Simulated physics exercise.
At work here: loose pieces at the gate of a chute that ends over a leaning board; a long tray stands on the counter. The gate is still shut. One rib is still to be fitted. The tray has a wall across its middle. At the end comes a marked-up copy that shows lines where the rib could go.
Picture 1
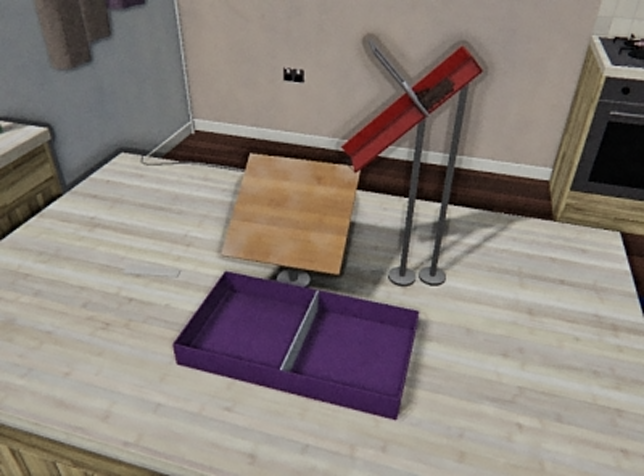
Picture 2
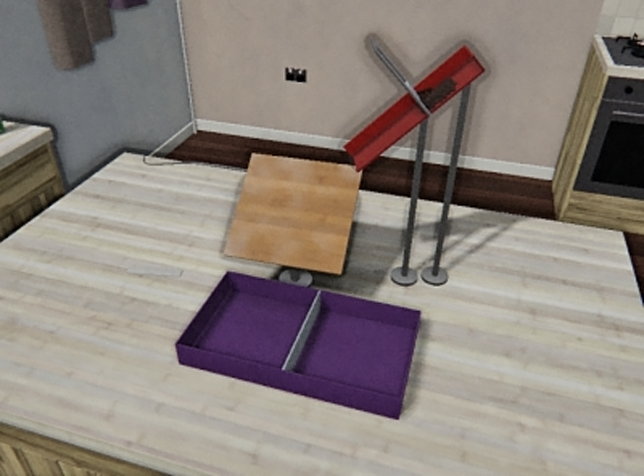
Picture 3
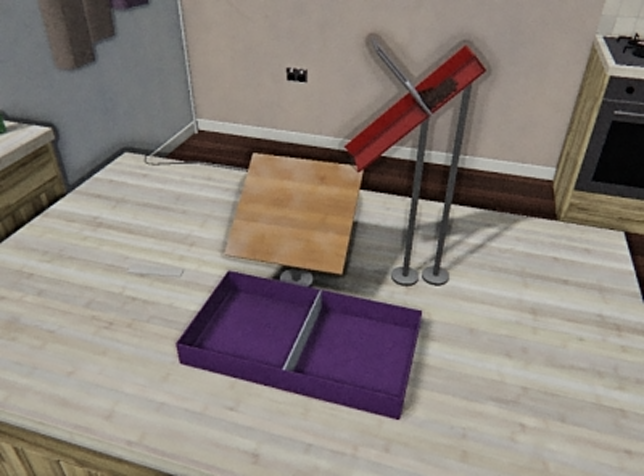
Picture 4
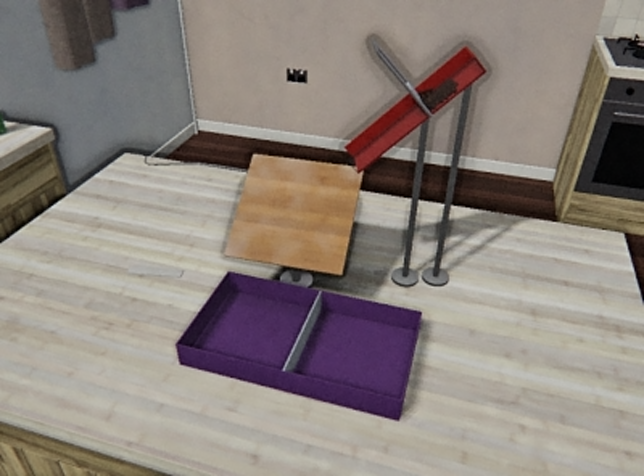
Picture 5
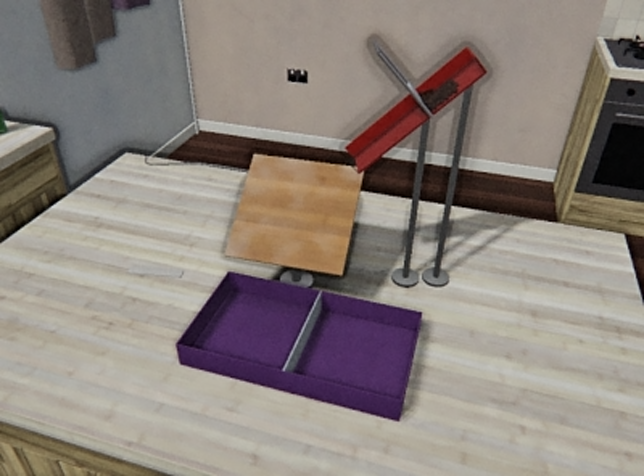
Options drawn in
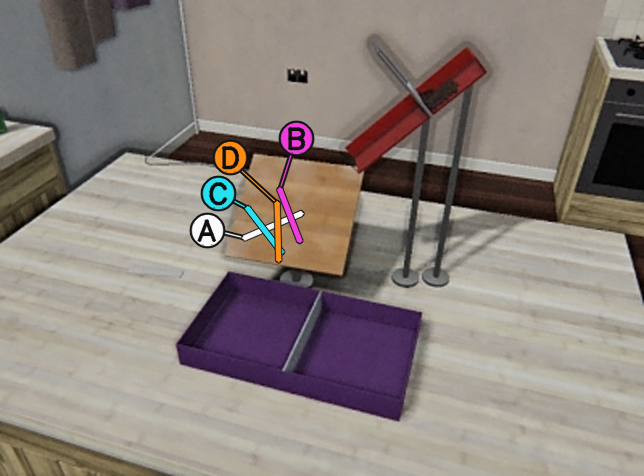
A red chute on two thin stands sloped down toward a tilted wooden board behind a divided purple tray on the counter, and the small dark pieces inside it stayed put throughout.
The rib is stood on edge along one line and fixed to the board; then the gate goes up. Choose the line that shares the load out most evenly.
Best: B.
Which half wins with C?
The left half.
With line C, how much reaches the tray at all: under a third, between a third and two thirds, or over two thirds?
Over two thirds.
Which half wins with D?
The left half.
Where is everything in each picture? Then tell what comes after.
In the first picture, load behind the gate near (431, 94), allspice berries; lip of the chute near (354, 166), sloping fairly steeply.
In the second picture, middle of the board near (294, 210), tilted fairly steeply; middle of its low edge near (281, 264); of its high edge near (307, 160).
In the third picture, front corners of the tray near (176, 344) and (402, 400); front end of its middle wall near (283, 370); gate still shut near (412, 90).
In the fourth picture, middle of the load near (434, 94); lip near (357, 166).
In the fifth picture, middle of the load near (435, 95); lip near (357, 167).
On the marked copy, line A from (301, 213) to (244, 237); line B from (279, 189) to (299, 240); line C from (247, 208) to (281, 252); line D from (277, 203) to (278, 259).
With A, of what is caught, all but a few in the left half, only a few in the right.
With B, of what is caught, close to half in the left half, close to half in the right.
With C, of what is caught, the whole lot in the left half, none at all in the right.
With D, of what is caught, the whole lot in the left half, none at all in the right.
